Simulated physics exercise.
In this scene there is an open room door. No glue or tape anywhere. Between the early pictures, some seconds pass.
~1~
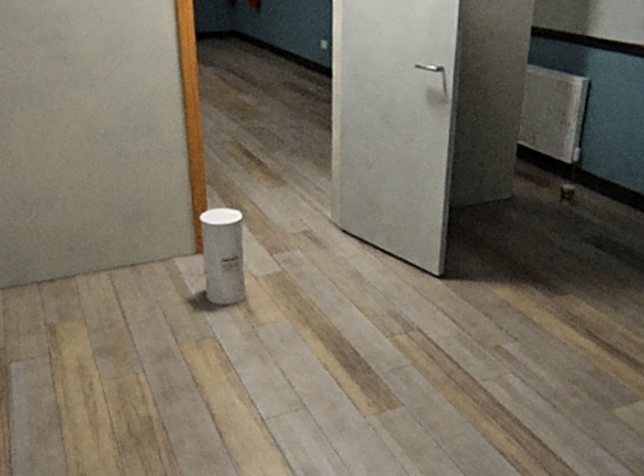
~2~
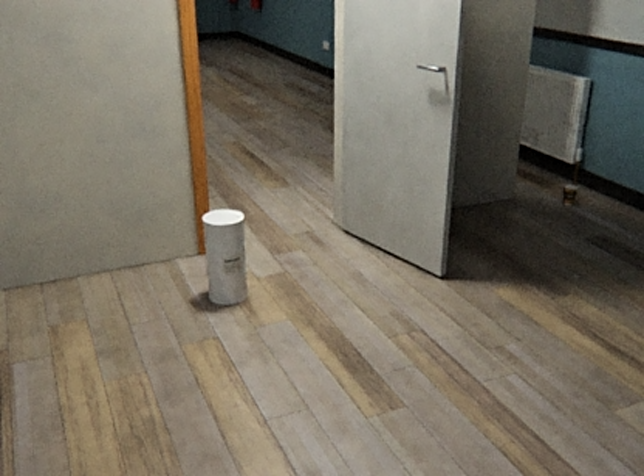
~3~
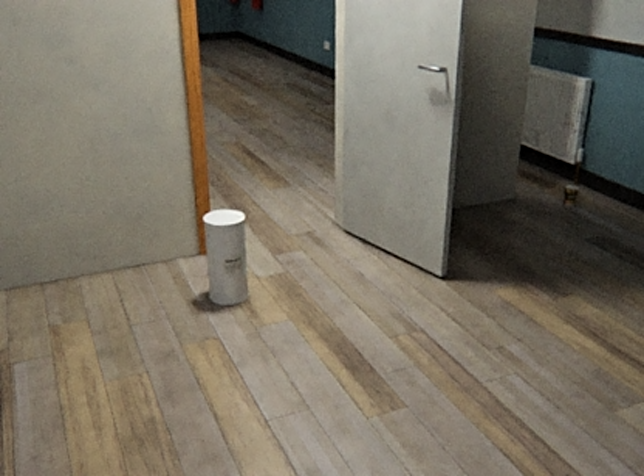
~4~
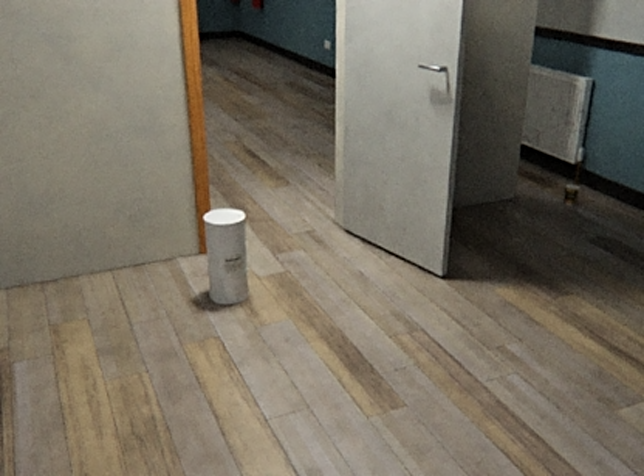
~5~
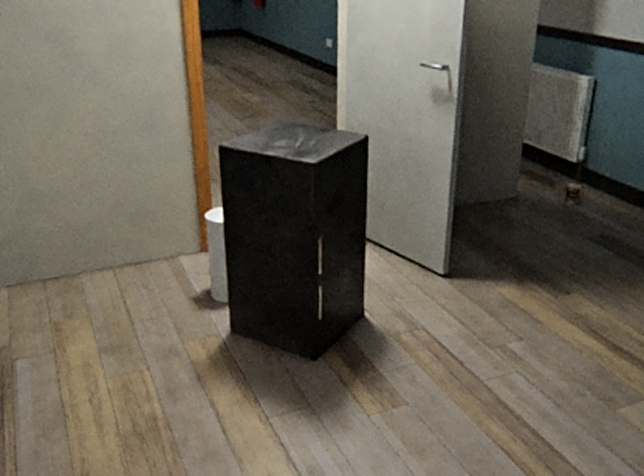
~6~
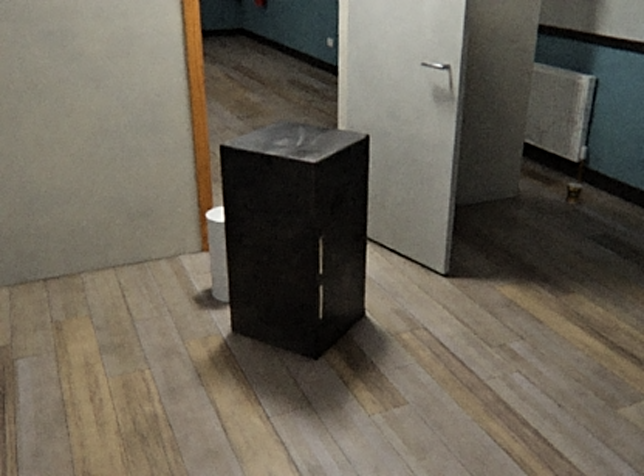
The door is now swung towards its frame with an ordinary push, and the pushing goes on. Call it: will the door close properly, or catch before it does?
Closes properly.
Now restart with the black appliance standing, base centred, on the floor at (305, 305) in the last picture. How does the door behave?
Then it is blocked.
Then, 0.80 s on from there, door at 83°.
Then, 1.60 s on from there, door at 47°.
Then, 2.20 s on from there, door at 20°.
In the end, door at 0°; both unmoved. At the end, from the last picture's camera, black appliance near (298, 236).
